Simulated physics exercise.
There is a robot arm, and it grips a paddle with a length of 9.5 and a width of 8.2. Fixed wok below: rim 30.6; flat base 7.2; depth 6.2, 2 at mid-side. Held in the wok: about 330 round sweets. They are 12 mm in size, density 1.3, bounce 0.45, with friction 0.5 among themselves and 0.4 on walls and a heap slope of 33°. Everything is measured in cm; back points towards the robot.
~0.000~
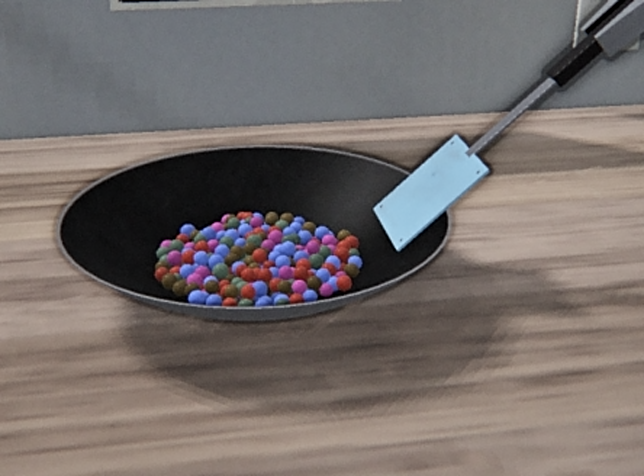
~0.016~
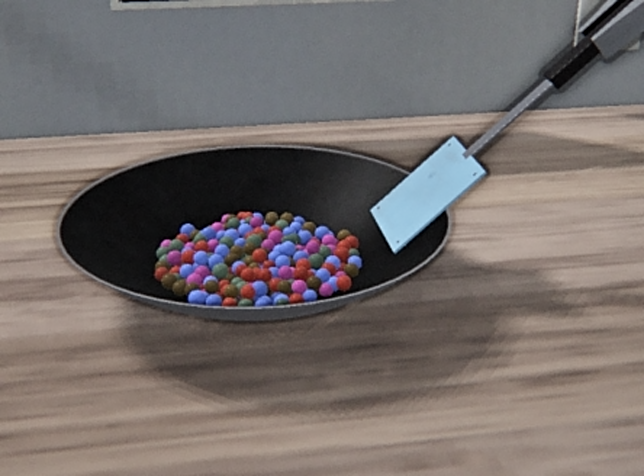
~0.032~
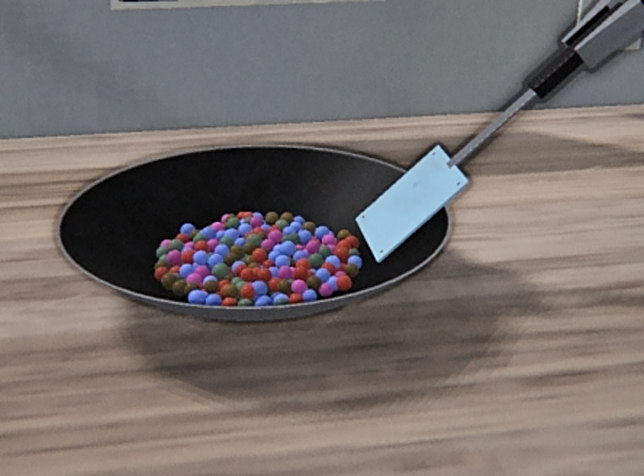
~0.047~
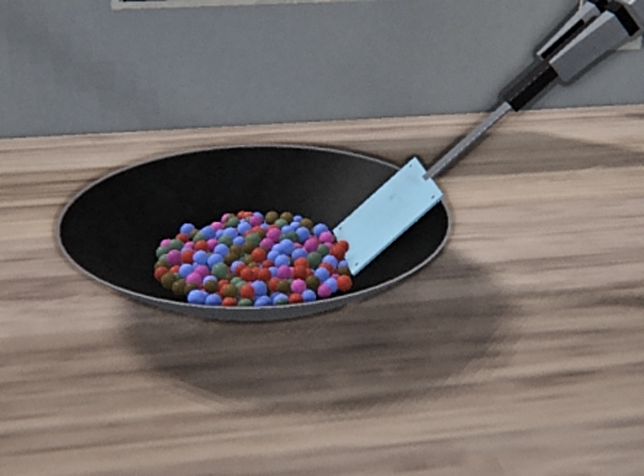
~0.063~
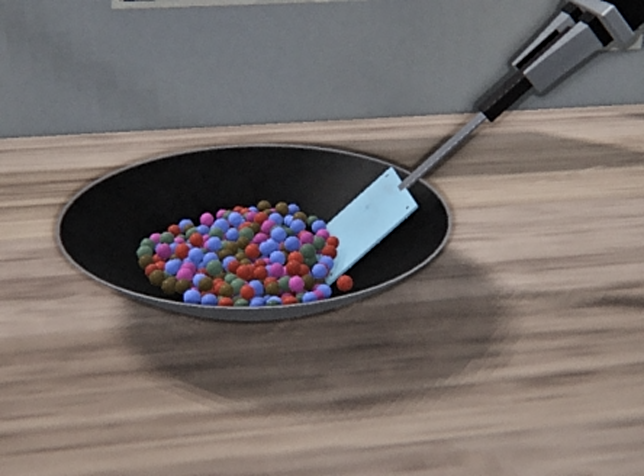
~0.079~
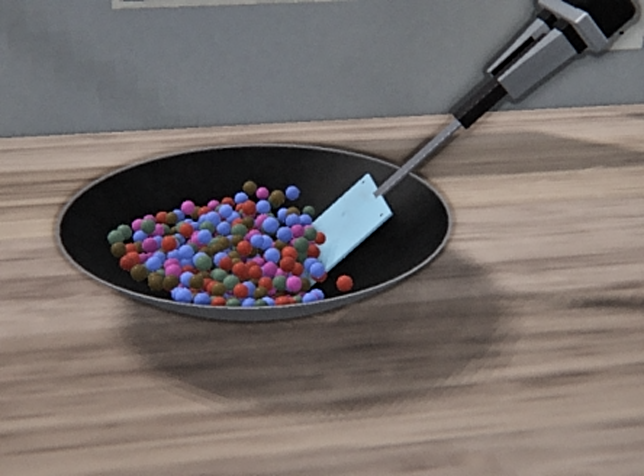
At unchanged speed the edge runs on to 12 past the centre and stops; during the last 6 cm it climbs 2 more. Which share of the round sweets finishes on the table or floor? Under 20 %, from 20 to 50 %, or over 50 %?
Over 50 %.
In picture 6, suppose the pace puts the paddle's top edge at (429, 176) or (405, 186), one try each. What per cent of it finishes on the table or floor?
First try about 35 %, second try about 45 %.
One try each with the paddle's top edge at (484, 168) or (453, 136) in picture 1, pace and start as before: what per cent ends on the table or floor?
Around 60 per cent, then around 60 per cent.
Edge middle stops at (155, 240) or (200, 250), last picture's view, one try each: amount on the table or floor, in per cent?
The two tries give near 45 and near 15 in a hundred.
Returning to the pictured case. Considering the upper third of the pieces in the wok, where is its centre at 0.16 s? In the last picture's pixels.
Near (138, 223).
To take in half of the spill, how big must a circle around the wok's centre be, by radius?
I'd say some 48 centimetres, give or take.
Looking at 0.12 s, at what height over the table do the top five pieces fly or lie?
Around 7 cm above the table.
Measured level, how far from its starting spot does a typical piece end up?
About 29 cm.
By 0.12 s, sloping 42°, highest piece 8 above the table; 332 in the wok.
By 0.16 s, sloping 42°, highest piece 9 above the table; 316 in the wok, 16 on the blade or in flight.
By 0.37 s, sloping 42°, highest piece 16 above the table; 134 in the wok, 87 on the table or floor, 111 on the blade or in flight.
By 1.42 s, sloping 42°, highest piece 3 above the table; 198 on the table or floor, 134 in the wok.
Final count, 198 on the table or floor, 134 in the wok. That is 60 % on the table or floor.
